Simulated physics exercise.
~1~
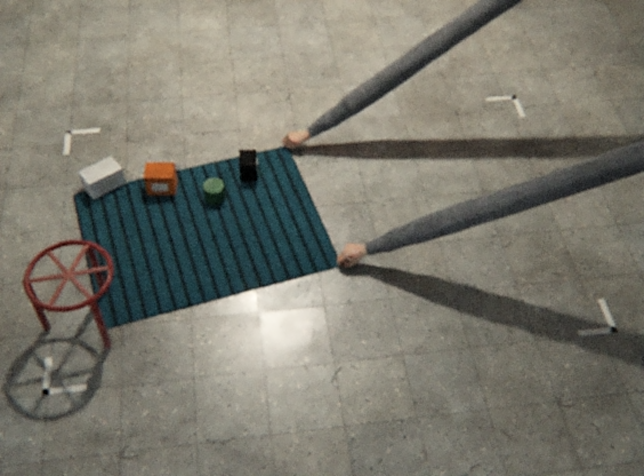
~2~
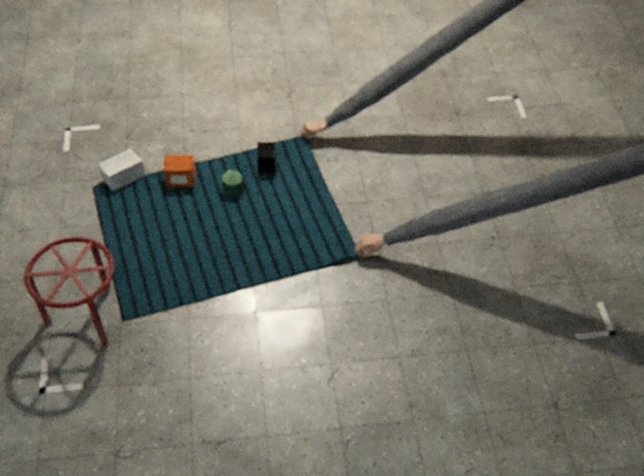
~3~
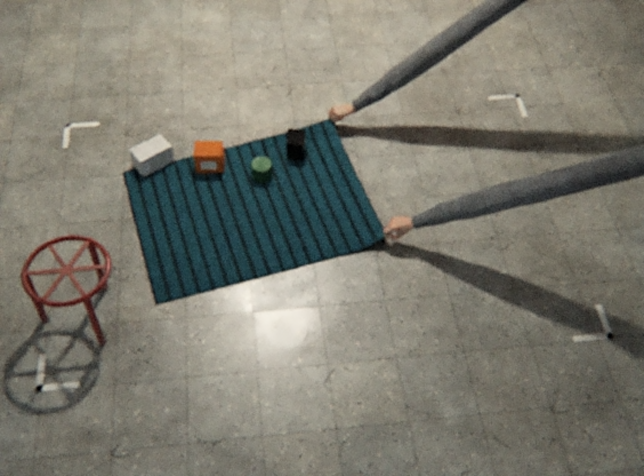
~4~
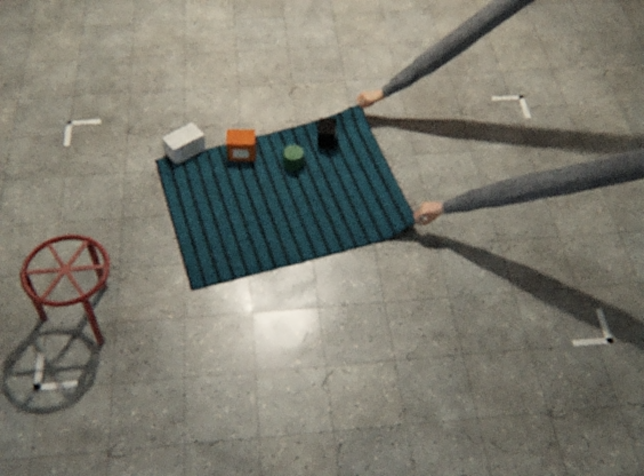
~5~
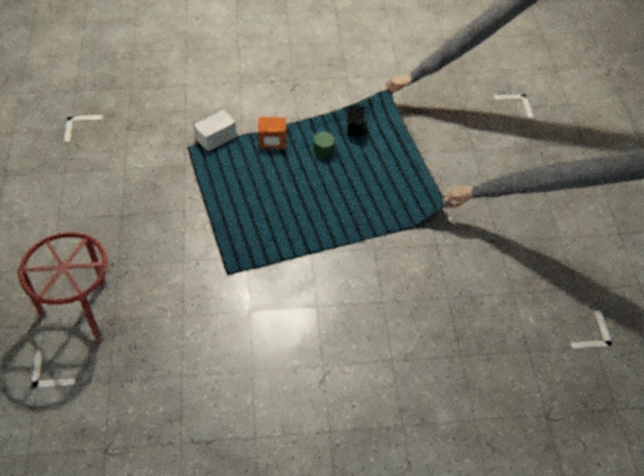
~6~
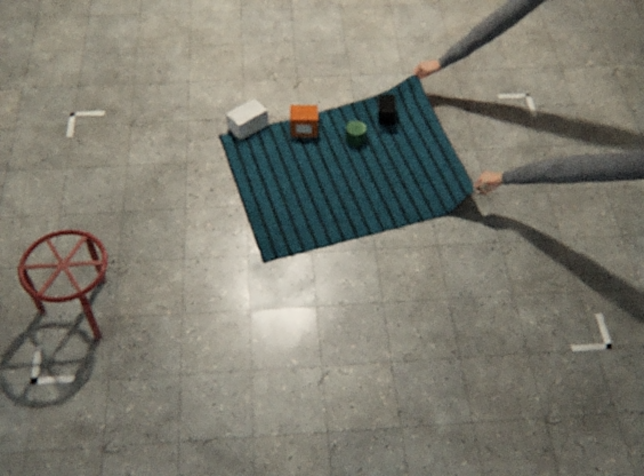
Two hands dragging a striped teal rug up and right across a floor, carrying two boxes, a green tub and black carton past a red stool.
